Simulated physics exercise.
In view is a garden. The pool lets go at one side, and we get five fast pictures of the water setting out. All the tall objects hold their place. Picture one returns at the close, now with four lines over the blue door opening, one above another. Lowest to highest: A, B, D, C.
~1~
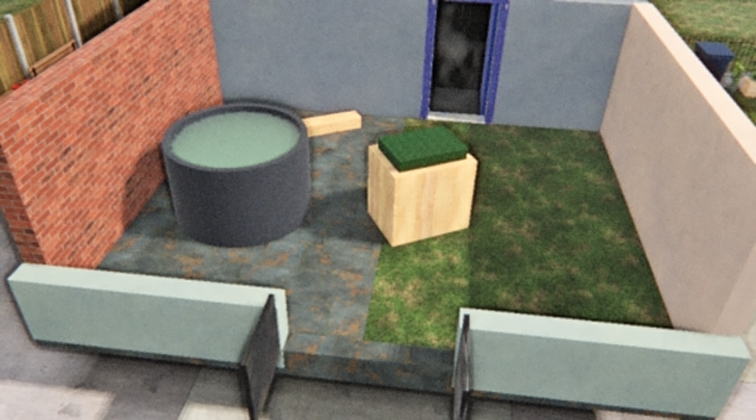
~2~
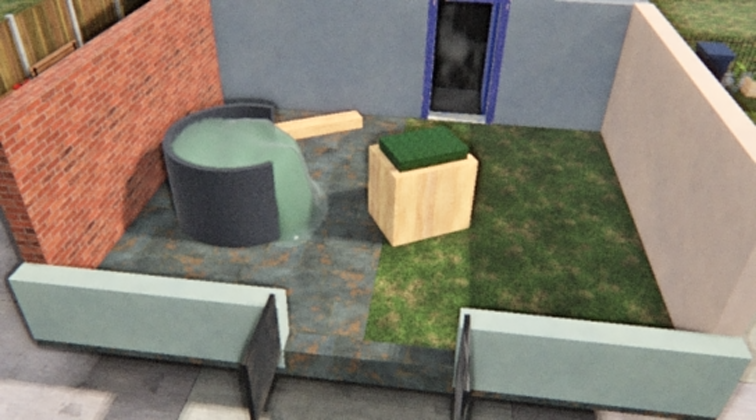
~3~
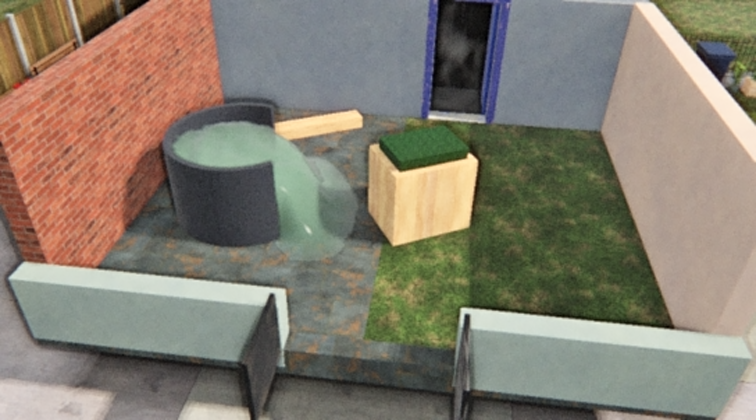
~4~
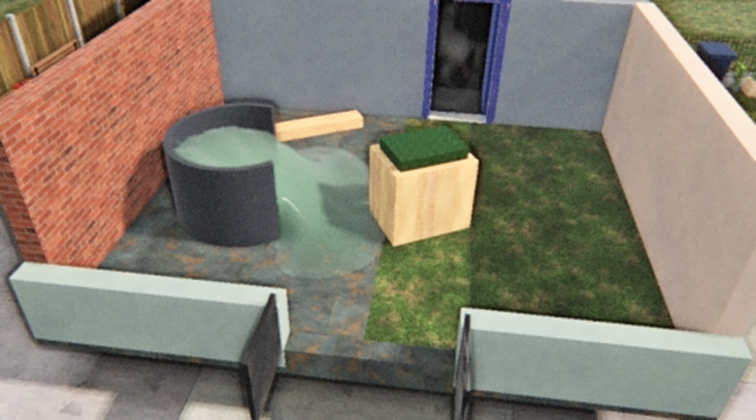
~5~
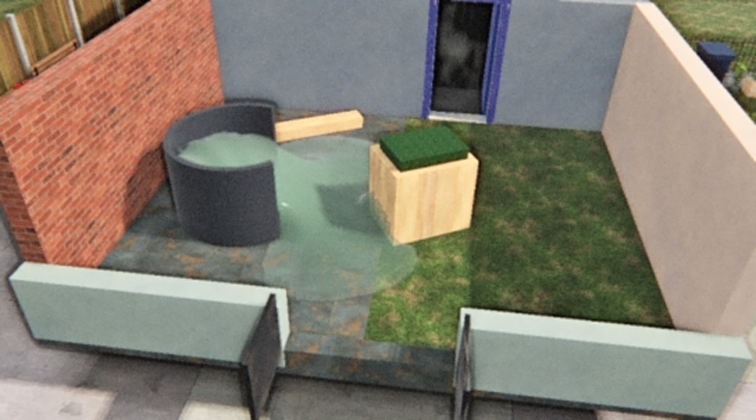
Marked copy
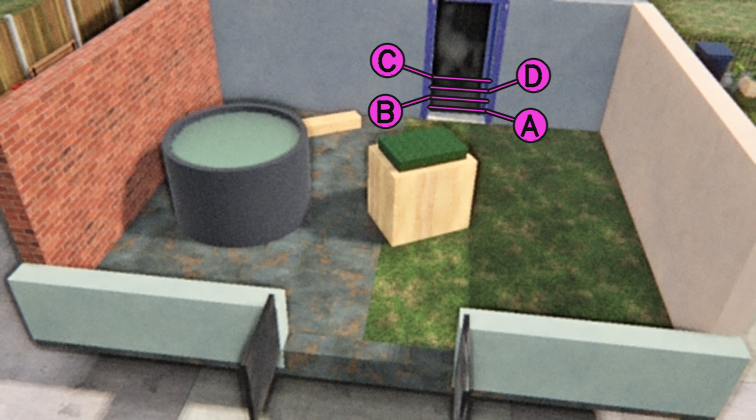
In the video, part of a round dark pool's wall disappears in a walled garden, and greenish water pours out through the gap, spreading across the paving toward the gate and around the wooden planter onto the grass edge.
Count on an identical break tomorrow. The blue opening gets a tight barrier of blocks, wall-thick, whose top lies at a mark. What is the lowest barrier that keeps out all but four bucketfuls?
The answer is line A.
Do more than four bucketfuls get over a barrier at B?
No, that is safe.
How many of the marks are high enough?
All of the four.
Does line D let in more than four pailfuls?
No, not at all.
In magenta, A at (457, 109); B at (458, 99); C at (460, 79); D at (459, 89); from the bottom up A, B, D, C.
With A, a splash gets over, under a bucket.
With B, nothing gets over.
With C, nothing gets over.
With D, nothing gets over.
